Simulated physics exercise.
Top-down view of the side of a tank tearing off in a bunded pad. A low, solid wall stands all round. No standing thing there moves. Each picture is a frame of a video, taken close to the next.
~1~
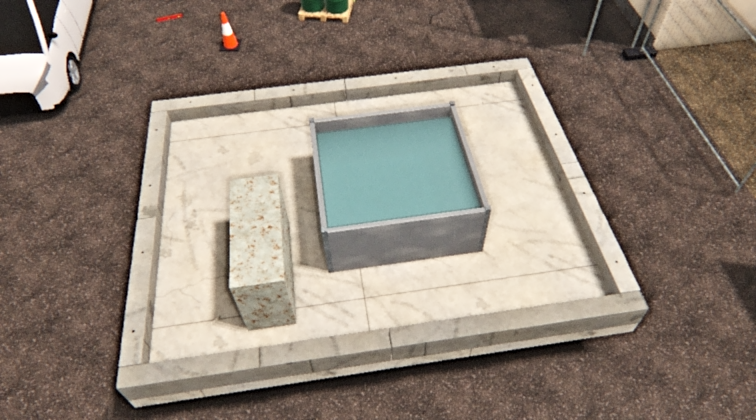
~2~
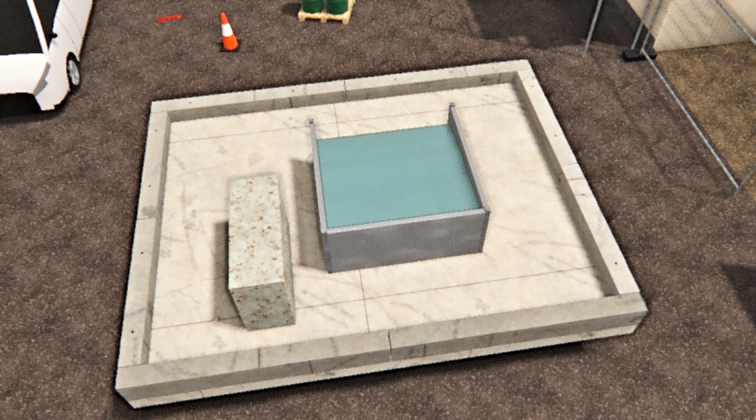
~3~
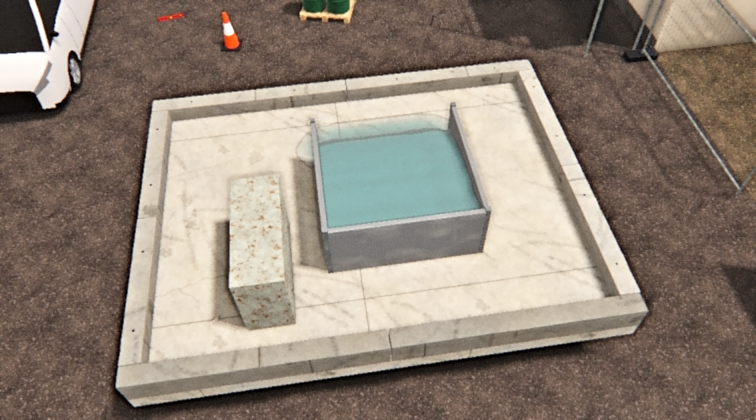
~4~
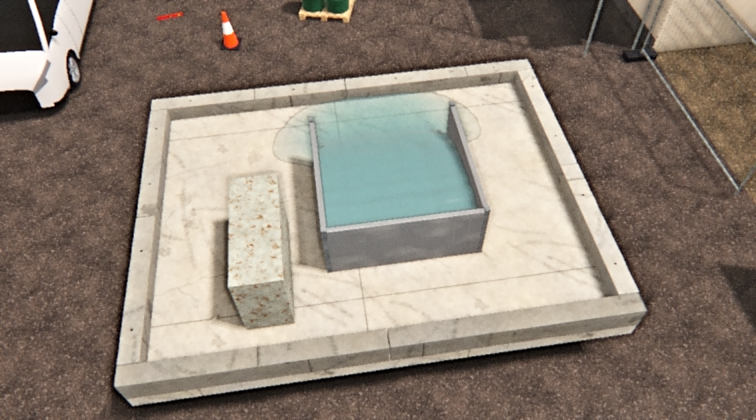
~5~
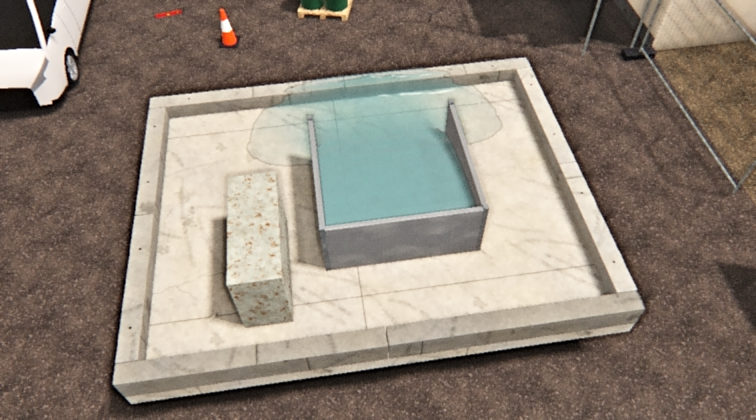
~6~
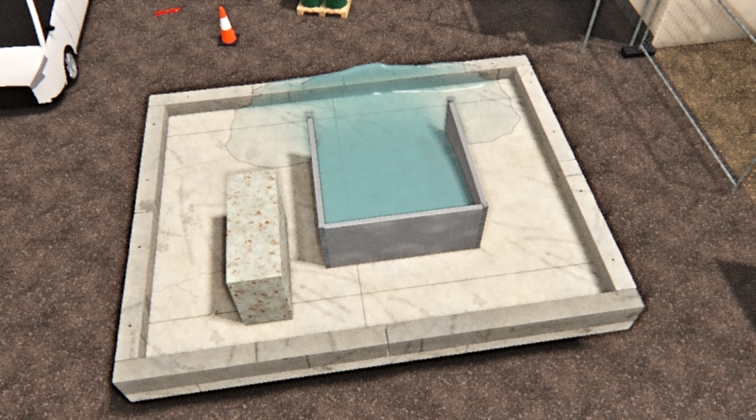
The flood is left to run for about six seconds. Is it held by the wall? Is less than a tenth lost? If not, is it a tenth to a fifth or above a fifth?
Escaping water tops a fifth.
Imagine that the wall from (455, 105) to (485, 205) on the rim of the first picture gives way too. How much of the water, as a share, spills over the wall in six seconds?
About 26 %.
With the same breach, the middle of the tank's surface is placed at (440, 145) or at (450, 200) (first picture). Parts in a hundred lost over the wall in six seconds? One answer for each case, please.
30 %, then 18 %.
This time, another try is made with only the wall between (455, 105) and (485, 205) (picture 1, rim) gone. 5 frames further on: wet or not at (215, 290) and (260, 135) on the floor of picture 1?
In order: Unreached and unreached.
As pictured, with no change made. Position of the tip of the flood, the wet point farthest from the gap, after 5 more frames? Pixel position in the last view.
Best guess: Near (170, 124).
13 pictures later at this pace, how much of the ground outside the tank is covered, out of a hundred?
Close to 65 percent, by my reckoning.
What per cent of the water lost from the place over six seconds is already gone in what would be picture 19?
Share gone by then: About 90 %.
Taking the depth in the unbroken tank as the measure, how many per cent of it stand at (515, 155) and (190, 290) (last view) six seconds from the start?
I reckon it's around 8 and then 20 in a hundred.
A moment on, water covers 25 % of the floor; the low wall has let 4 % over.
Next, water covers 30 % of the floor; the low wall has let 10 % over.
Then, water covers 60 % of the floor; the low wall has let 22 % over.
Later, water covers 70 % of the floor; the low wall has let 24 % over.
In the end, water covers 80 % of the floor; the low wall has let 24 % over.
